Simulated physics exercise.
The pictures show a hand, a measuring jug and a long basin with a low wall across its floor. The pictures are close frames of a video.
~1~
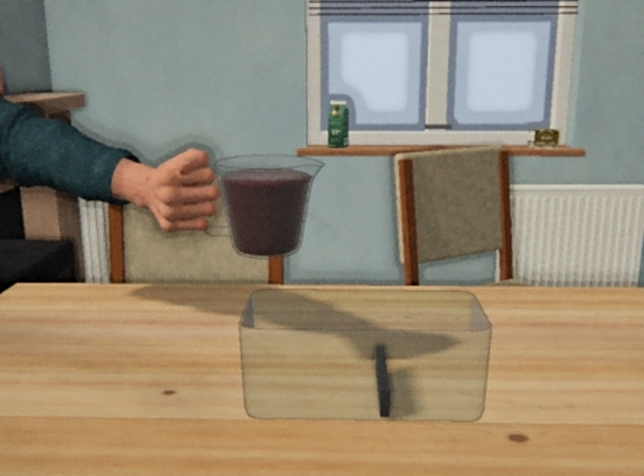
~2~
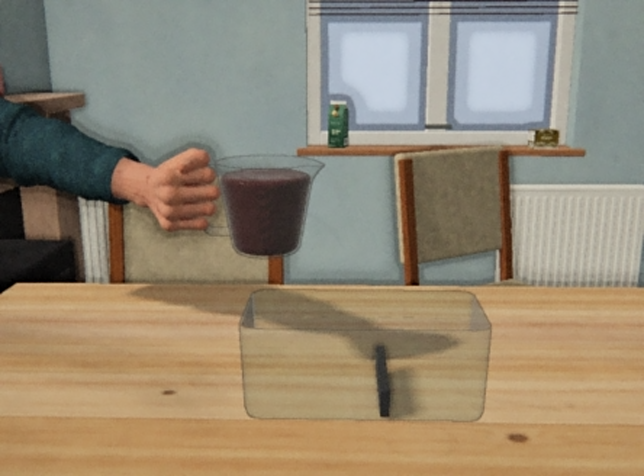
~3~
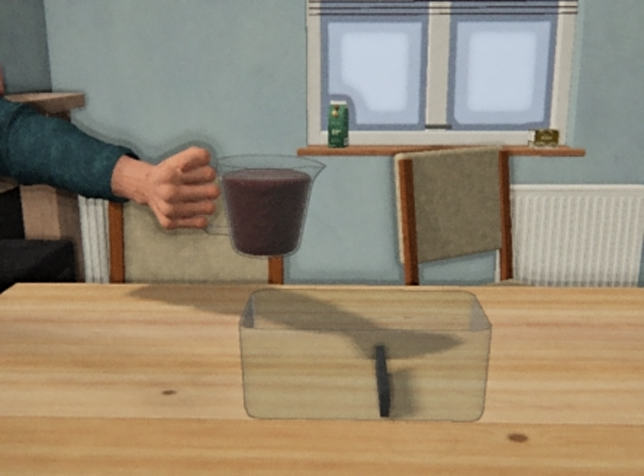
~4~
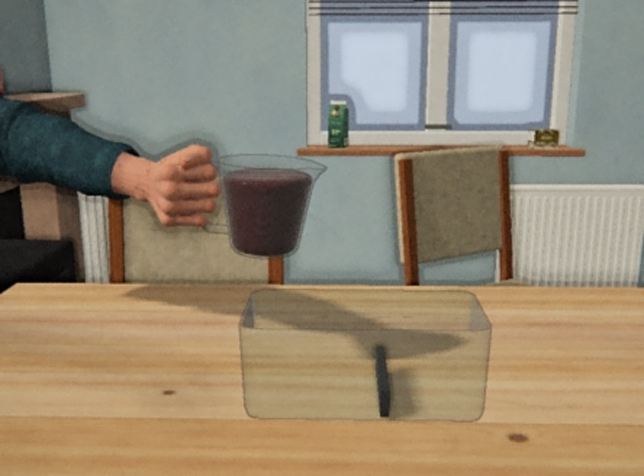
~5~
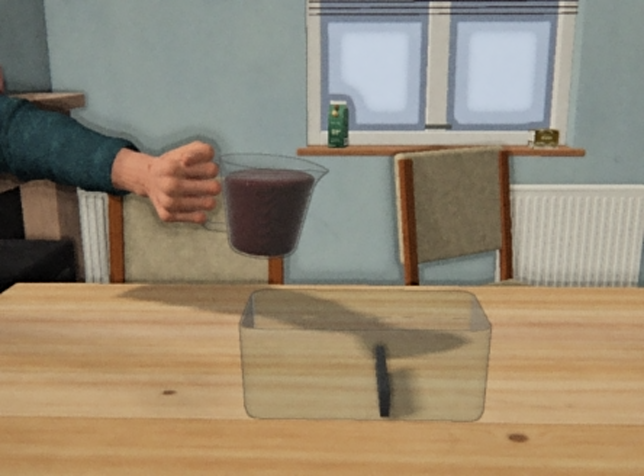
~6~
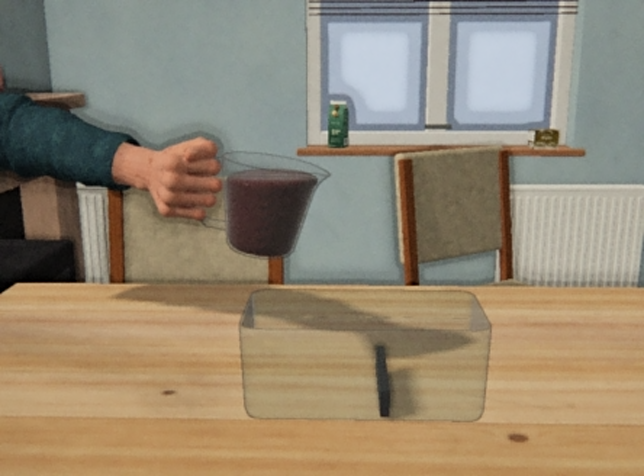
A hand in a dark teal sleeve reaches in from the left, holding a clear measuring jug of dark purplish liquid above a wooden table, seen from the front in a room with pale blue-green walls. Below sits a long clear basin with a low dark wall inside, with chairs, a window and a radiator behind. The hand stays almost still, then slowly tilts the jug slightly rightward.
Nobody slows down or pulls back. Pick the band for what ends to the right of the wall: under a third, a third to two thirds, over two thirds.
In the end from a third to two thirds is right of the wall.
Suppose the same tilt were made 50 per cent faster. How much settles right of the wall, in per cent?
It comes to 40 per cent or so.
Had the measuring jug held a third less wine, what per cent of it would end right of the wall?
Close to 25 per cent.
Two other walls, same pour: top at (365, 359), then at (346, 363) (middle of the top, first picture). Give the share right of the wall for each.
The first gives 75 %, the second 90 %.
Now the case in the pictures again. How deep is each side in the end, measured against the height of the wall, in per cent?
The left part 40 per cent, the right part 60.
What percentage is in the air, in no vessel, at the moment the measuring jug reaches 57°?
Near 15 %.
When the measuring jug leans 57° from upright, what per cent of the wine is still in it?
It comes to 75 per cent or so.
A moment on, the measuring jug is tipped part way and 76 per cent is still to pour, 2 is left of the wall and 6 right of it.
Next, the measuring jug is tipped on its side and 20 per cent is still to pour, 20 is left of the wall and 45 right of it.
Then the measuring jug is tipped right over and 0 per cent is still to pour, 47 is left of the wall and 51 right of it.
Later the measuring jug is tipped right over and 0 per cent is still to pour, 48 is left of the wall and 51 right of it.
Finally, 48 per cent lies left of the wall, 51 right of it and 1 outside.
